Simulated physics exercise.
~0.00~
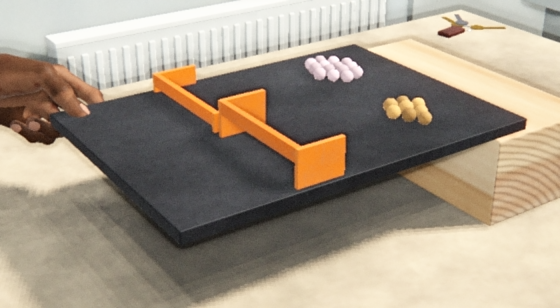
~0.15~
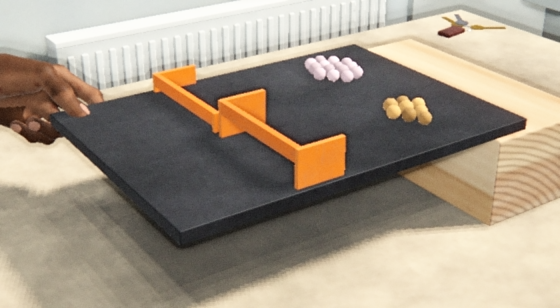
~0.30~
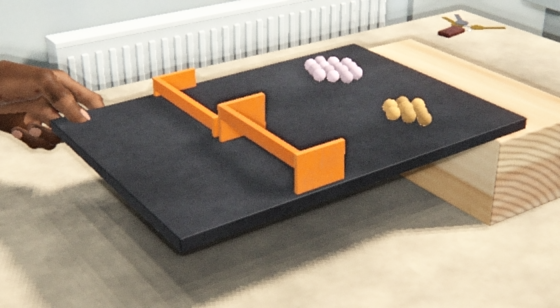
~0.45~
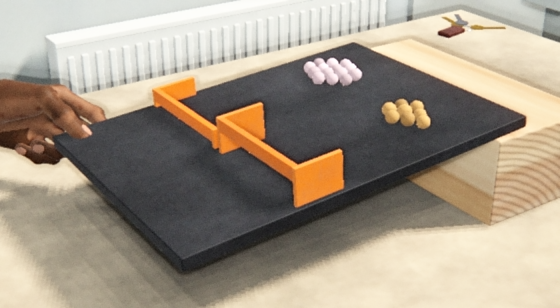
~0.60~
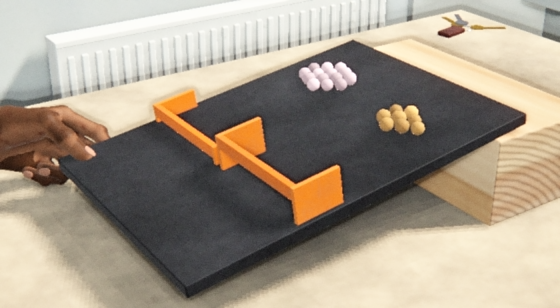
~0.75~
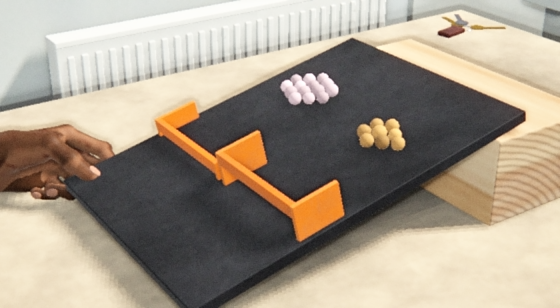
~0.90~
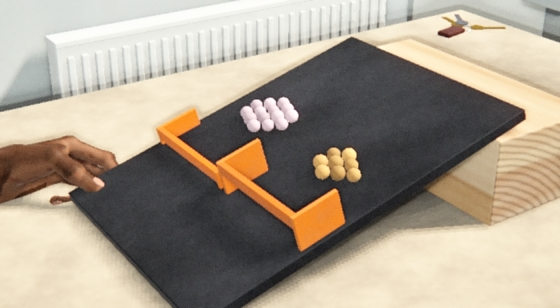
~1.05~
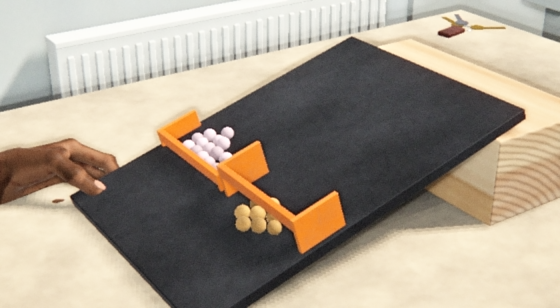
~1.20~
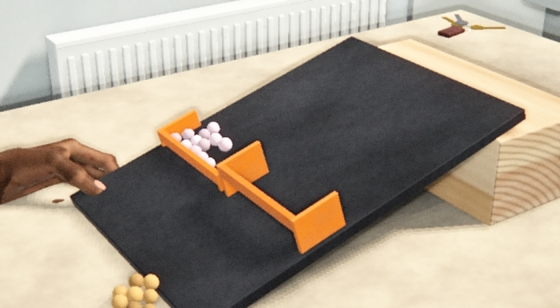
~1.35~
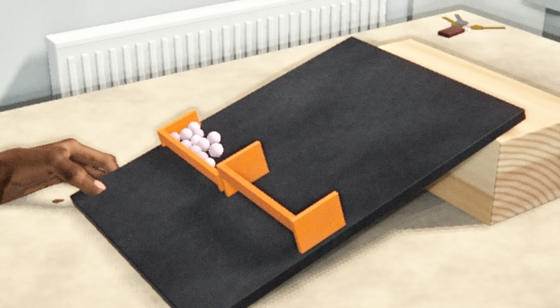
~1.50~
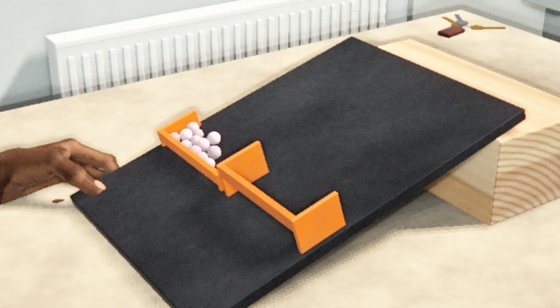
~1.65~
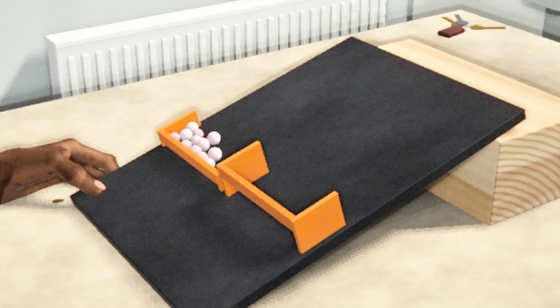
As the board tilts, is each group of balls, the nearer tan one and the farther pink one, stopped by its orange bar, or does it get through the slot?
The nearer tan balls get through the slot under their bar and leave the board. The farther pink balls cannot fit through and stay behind theirs.
